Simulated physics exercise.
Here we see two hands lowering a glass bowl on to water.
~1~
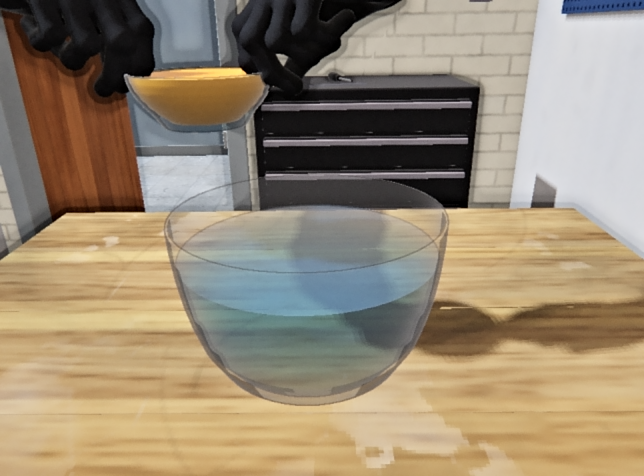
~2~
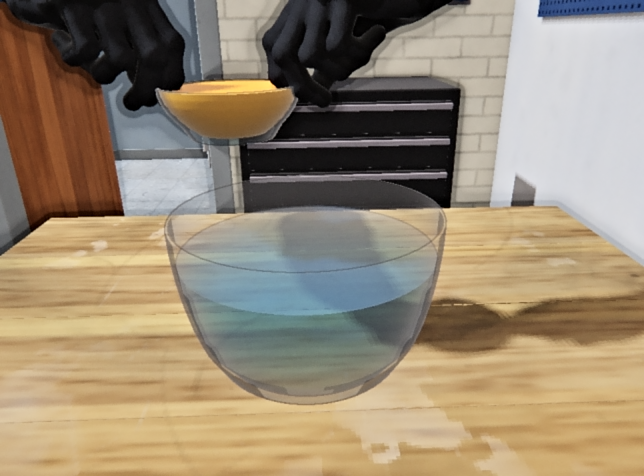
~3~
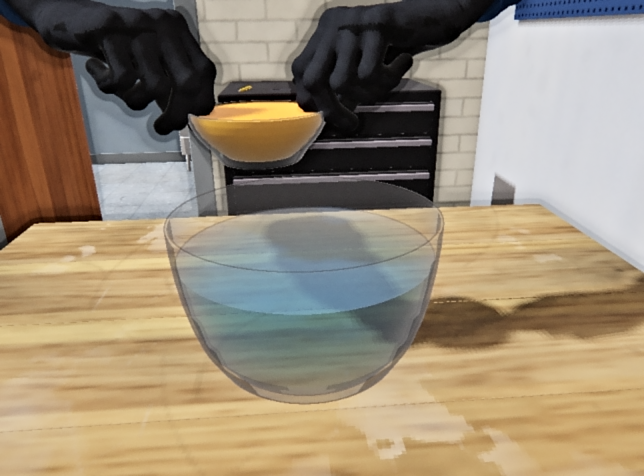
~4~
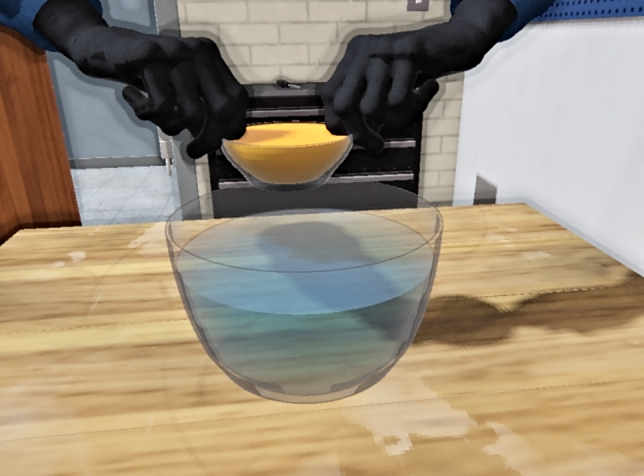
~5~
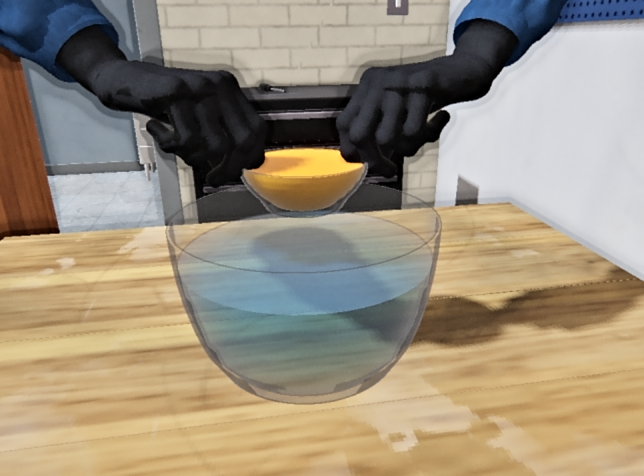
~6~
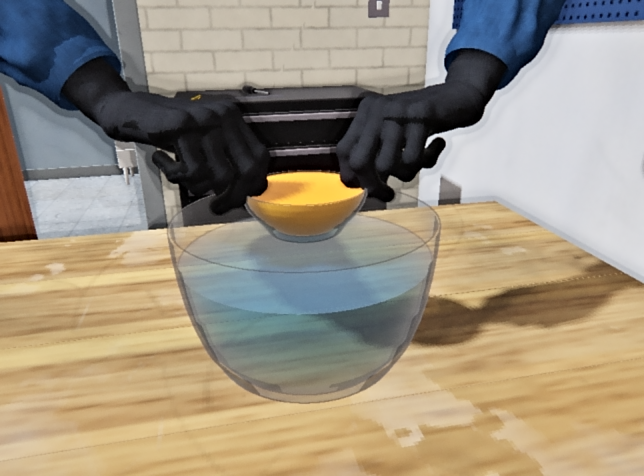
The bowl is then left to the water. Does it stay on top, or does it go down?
It goes down.
A moment on, the bowl dips into the water.
Further on, water pours in over its rim.
When it is over, the bowl lies on the bottom.
